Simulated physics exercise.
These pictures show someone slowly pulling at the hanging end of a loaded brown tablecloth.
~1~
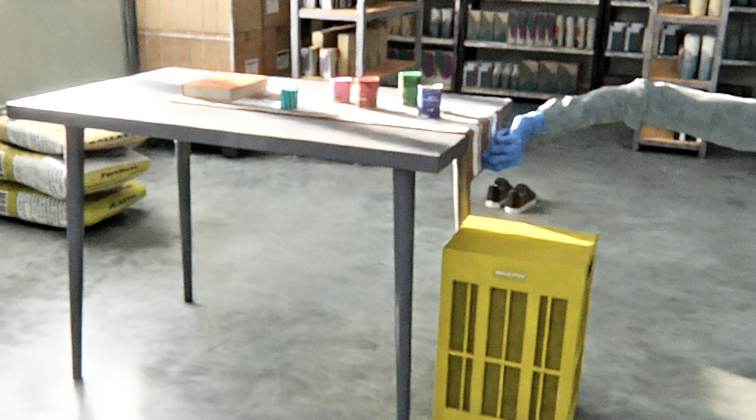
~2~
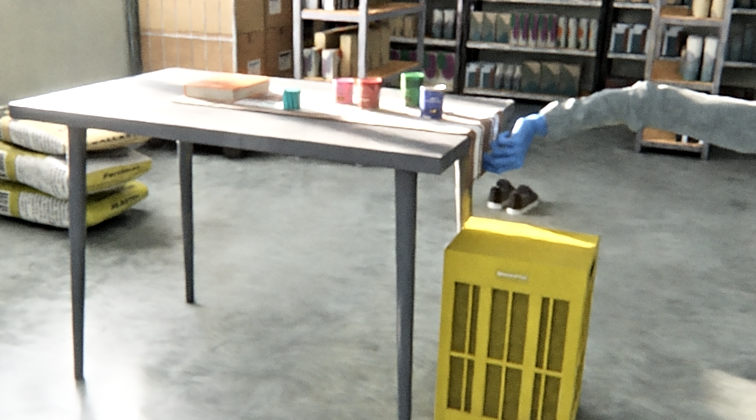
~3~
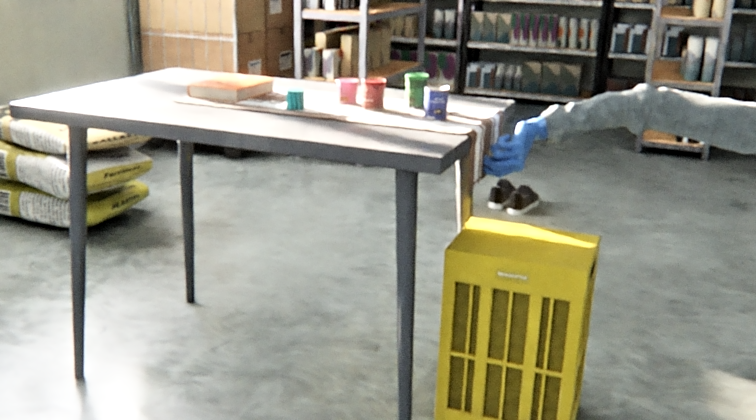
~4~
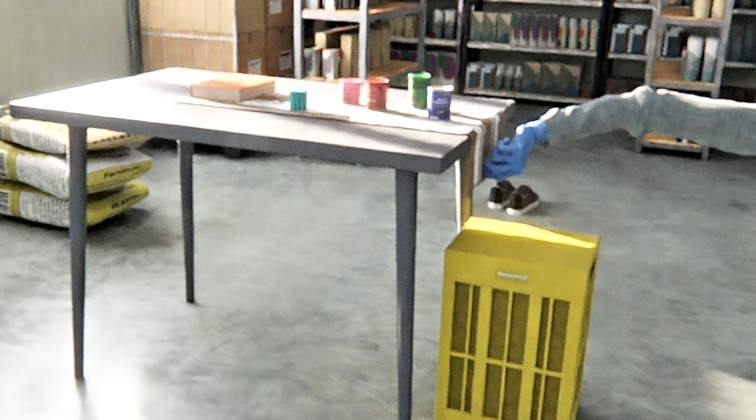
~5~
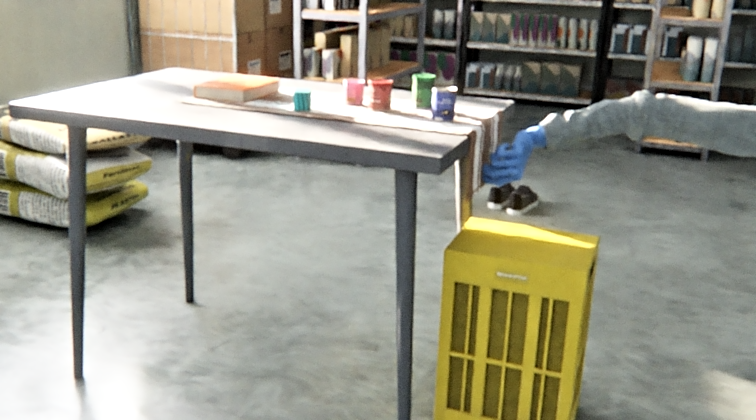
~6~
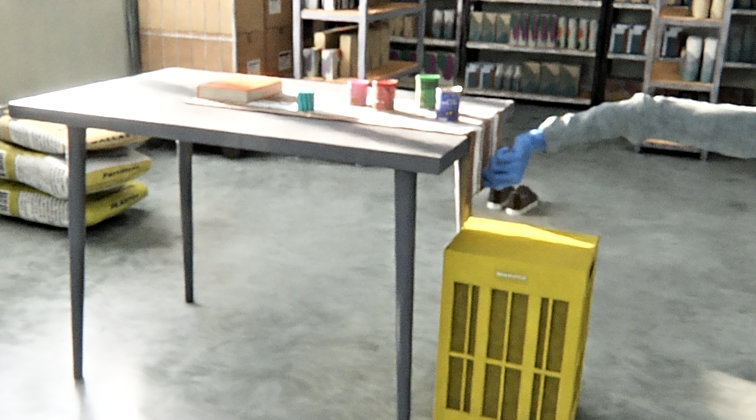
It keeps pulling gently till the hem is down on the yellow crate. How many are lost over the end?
It carries off one.
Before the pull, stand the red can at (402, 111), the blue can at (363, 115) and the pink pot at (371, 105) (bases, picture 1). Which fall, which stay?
The red can stays on; the blue can stays on; the pink pot survives.
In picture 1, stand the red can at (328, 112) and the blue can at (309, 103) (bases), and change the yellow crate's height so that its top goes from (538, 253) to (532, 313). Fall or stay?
The red can survives, the blue can remains up.
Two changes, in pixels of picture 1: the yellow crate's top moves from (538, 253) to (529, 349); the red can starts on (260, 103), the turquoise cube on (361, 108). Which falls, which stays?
The red can holds on, the turquoise cube drops off.
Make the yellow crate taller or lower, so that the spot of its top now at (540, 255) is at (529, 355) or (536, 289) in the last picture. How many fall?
It would be 4 and 2.
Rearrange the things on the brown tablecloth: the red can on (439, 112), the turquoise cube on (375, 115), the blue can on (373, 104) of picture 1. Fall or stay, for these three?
The red can comes down, the turquoise cube remains up, the blue can holds on.
Early on, hem on the crate; blue can gone.
Finally, hem on the crate; blue can gone. The answer is one.
